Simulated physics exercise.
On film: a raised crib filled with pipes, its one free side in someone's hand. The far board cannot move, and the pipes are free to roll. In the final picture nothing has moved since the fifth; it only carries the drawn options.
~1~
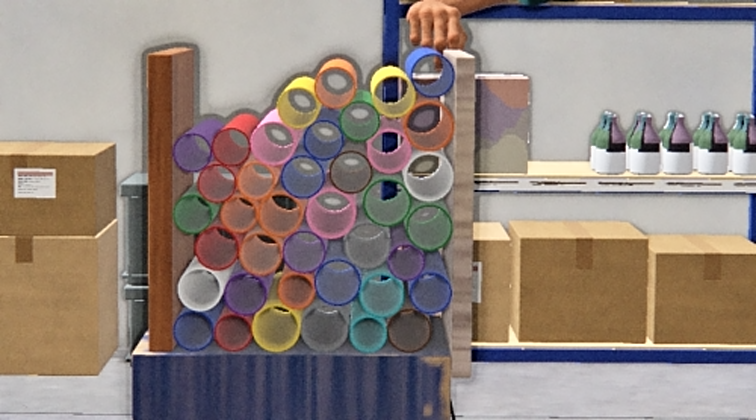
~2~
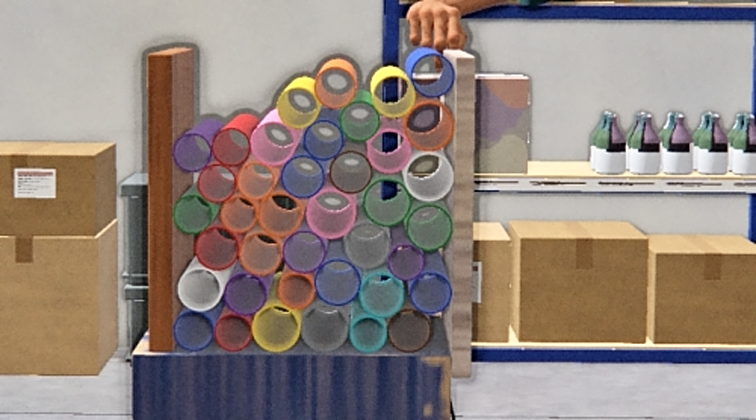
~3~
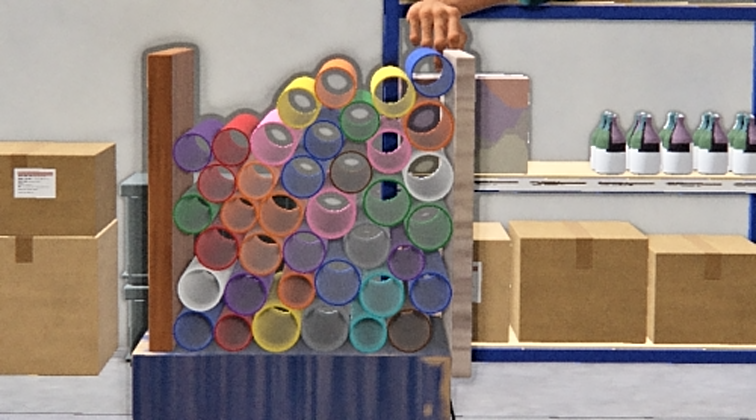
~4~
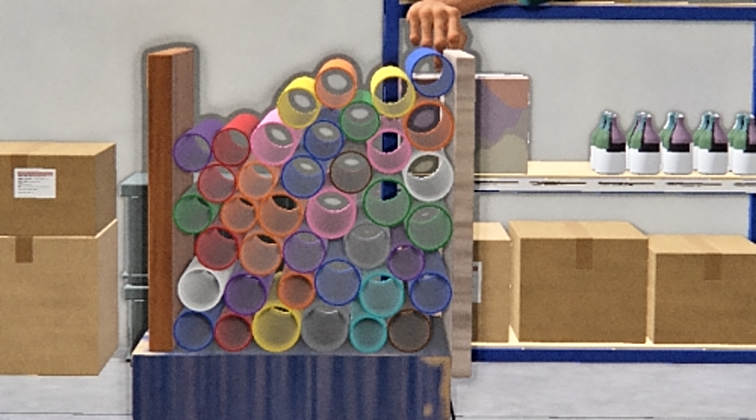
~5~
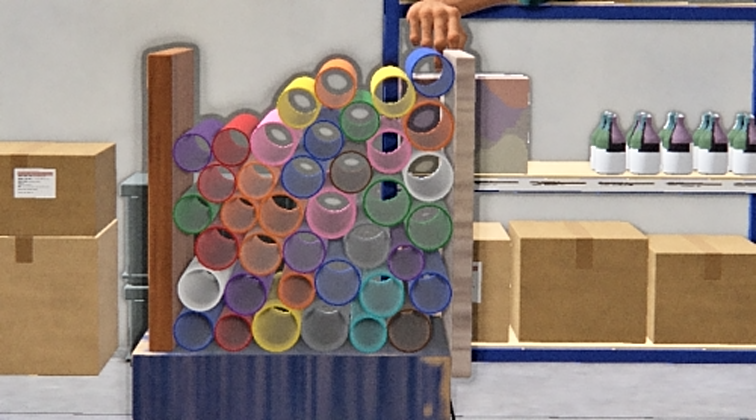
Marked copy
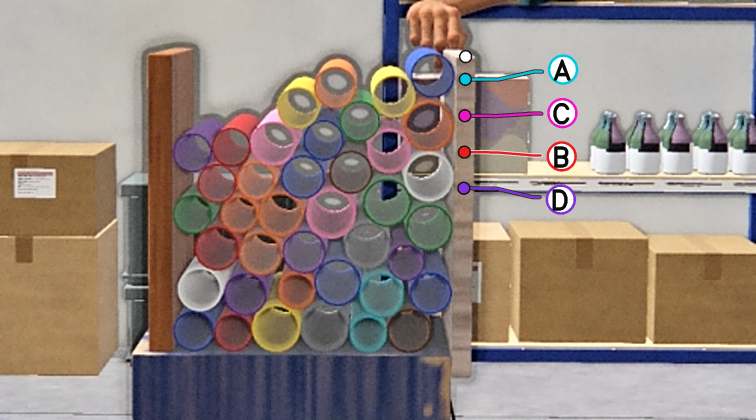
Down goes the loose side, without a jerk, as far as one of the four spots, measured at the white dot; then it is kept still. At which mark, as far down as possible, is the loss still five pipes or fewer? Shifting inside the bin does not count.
Slide it to D.
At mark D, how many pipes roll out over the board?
The count is three.
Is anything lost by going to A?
At A: No.
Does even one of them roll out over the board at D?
At D: Yes.
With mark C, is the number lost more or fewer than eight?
Fewer than eight.
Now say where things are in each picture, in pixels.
In the first picture, a purple pipe (304, 252); an orange pipe (280, 214); a blue pipe (303, 176).
In the second picture, a blue pipe (303, 176); a red pipe (217, 183).
In the third picture, a yellow pipe (298, 108); side board (455, 201).
In the fourth picture, a blue pipe (194, 330); a brown pipe (409, 331).
In the fifth picture, a purple pipe (406, 262); a purple pipe (304, 252); an orange pipe (280, 214).
On the marked copy, A at (466, 80); B at (465, 152); C at (465, 116); D at (464, 188); the white dot at (466, 56).
With D. Early on, top of the board (454, 119).
Further on, top of the board (453, 187).
At the end, top of the board (453, 188), three out over the board.
As for the rest, A none out over the board; B one out over the board; C one out over the board.
